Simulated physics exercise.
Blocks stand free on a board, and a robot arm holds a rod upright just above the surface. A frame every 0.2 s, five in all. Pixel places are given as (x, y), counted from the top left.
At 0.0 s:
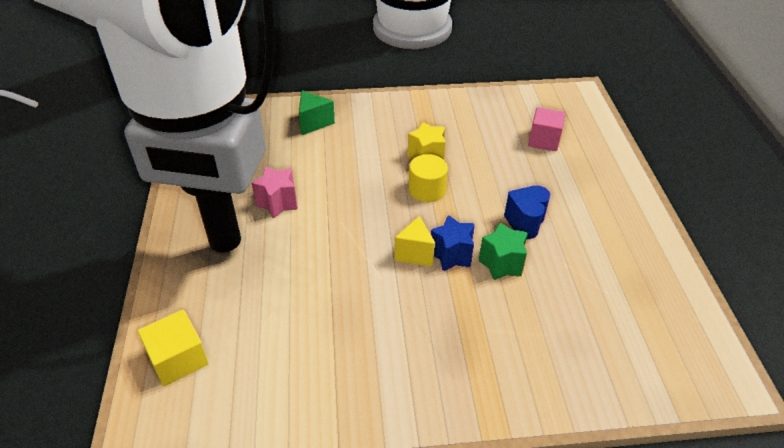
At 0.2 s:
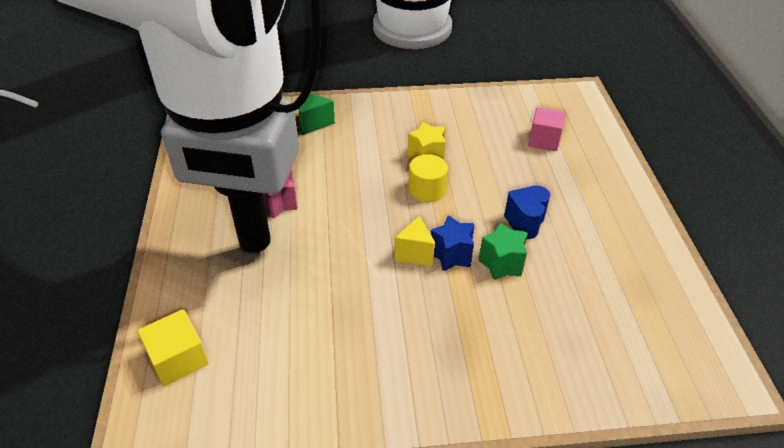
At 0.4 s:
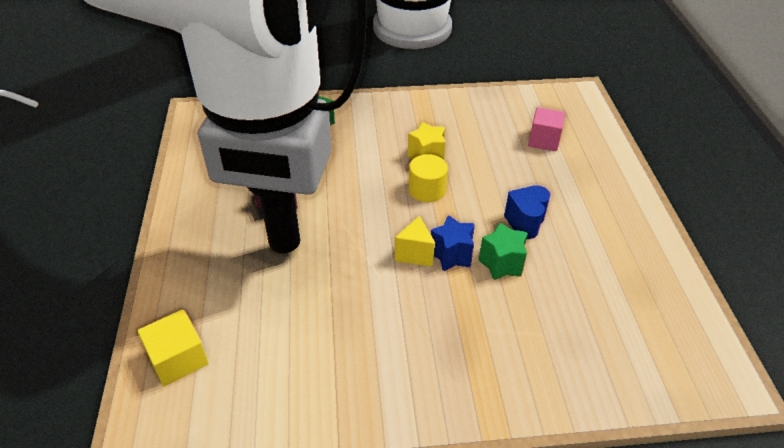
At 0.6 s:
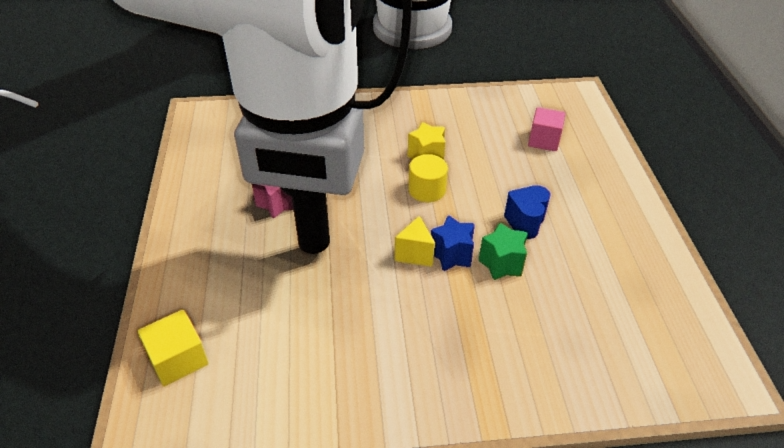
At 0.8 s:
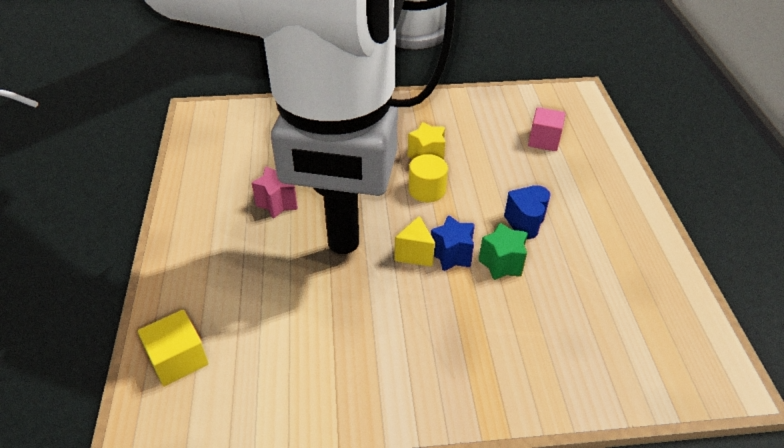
The footage shows a robot arm holding a dark upright rod over a wooden board scattered with yellow, blue, green and pink blocks. The arm moves the rod steadily rightward from the left side, while the blocks stay still.
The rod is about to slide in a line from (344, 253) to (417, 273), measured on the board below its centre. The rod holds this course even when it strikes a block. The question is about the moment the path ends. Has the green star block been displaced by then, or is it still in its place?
That block is going to be left alone.
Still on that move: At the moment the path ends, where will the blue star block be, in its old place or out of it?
Once the path ends, it is somewhere new.
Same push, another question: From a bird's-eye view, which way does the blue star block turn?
Viewed from overhead, the blue star block winds up turned clockwise.
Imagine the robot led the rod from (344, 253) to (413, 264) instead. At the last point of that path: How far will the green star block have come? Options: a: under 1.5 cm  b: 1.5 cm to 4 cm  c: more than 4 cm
a
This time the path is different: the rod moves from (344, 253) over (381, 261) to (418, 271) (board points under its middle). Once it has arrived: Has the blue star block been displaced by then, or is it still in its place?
That block is going to get moved.
The first path, step by step. Halfway along, rod (380, 253); nothing pushed yet.
At the end, rod (417, 263); yellow triangle (437, 229), turned 60° anticlockwise; blue star block (473, 224), turned 30° clockwise; green star block not moved.
